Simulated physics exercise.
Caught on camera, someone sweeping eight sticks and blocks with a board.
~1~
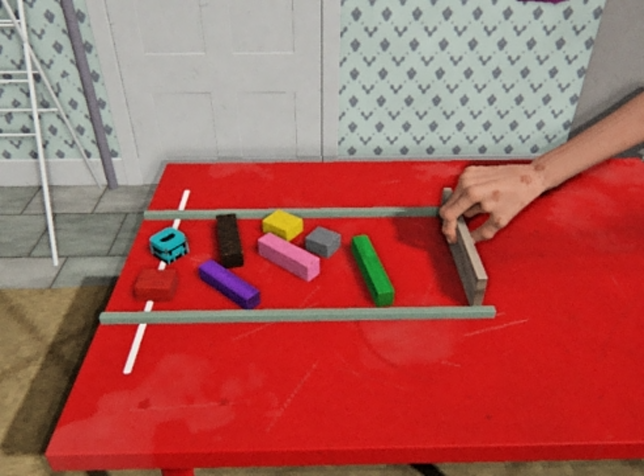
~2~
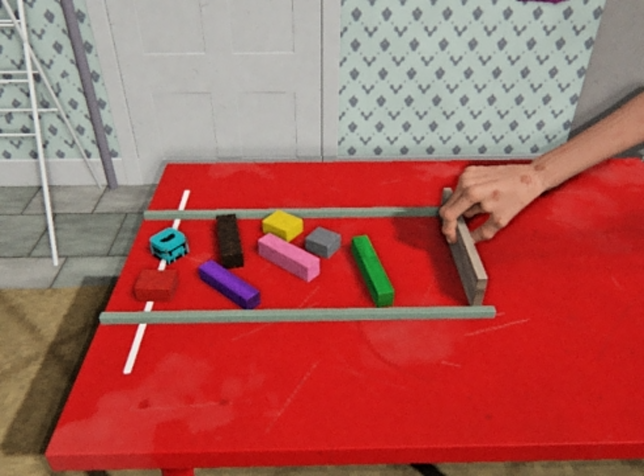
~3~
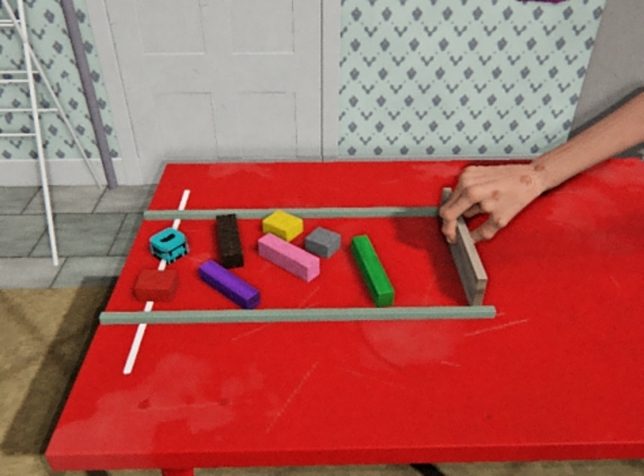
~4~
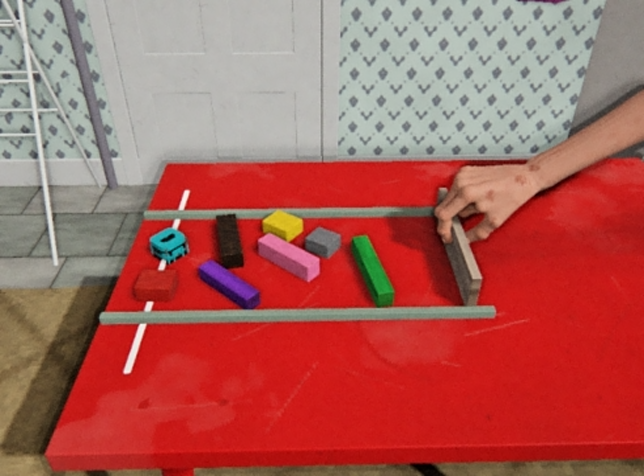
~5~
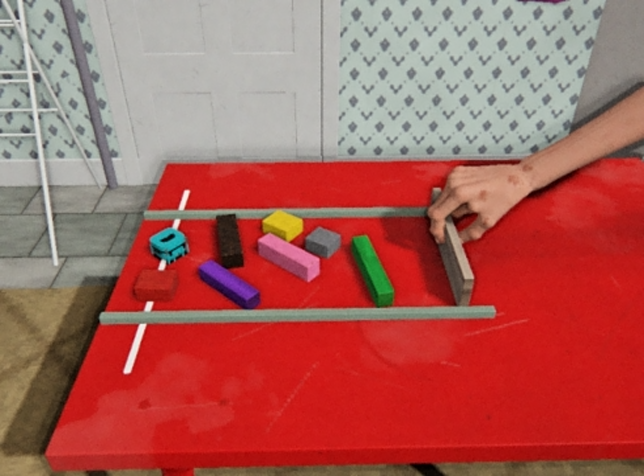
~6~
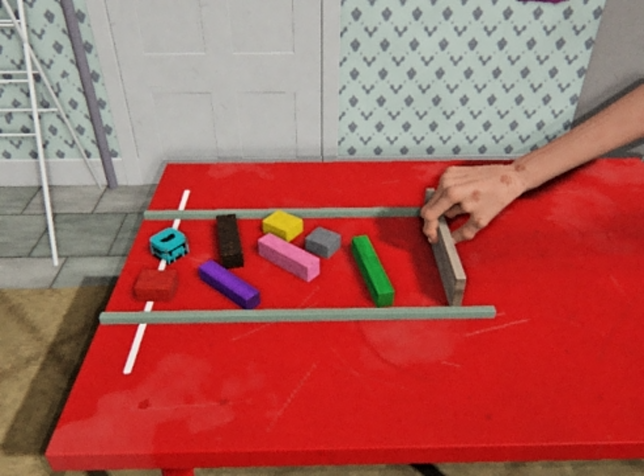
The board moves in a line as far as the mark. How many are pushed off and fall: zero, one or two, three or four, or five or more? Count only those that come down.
As it turns out, the number that fall off is three or four.
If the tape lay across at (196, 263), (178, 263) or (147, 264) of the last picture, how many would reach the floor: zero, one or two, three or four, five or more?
Taking them in turn, just one or two; either three or four; five or more.
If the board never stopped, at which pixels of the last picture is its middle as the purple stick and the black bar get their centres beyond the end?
For the purple stick at (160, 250), for the black bar at (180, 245).
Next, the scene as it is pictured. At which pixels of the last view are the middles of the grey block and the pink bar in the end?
Near (157, 240) and (132, 254).
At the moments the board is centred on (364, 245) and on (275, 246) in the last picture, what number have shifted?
The counts are 1 and 6.
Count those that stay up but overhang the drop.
Overhanging: 2.
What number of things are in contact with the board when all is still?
3 of them.
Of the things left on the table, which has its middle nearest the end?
That is the purple stick.
Soon after, none off yet; turquoise case at rest near (169, 246); red block at rest near (157, 286); black bar at rest near (230, 240).
In the end, the number that fall off is three or four; gone, black bar, red block and turquoise case.
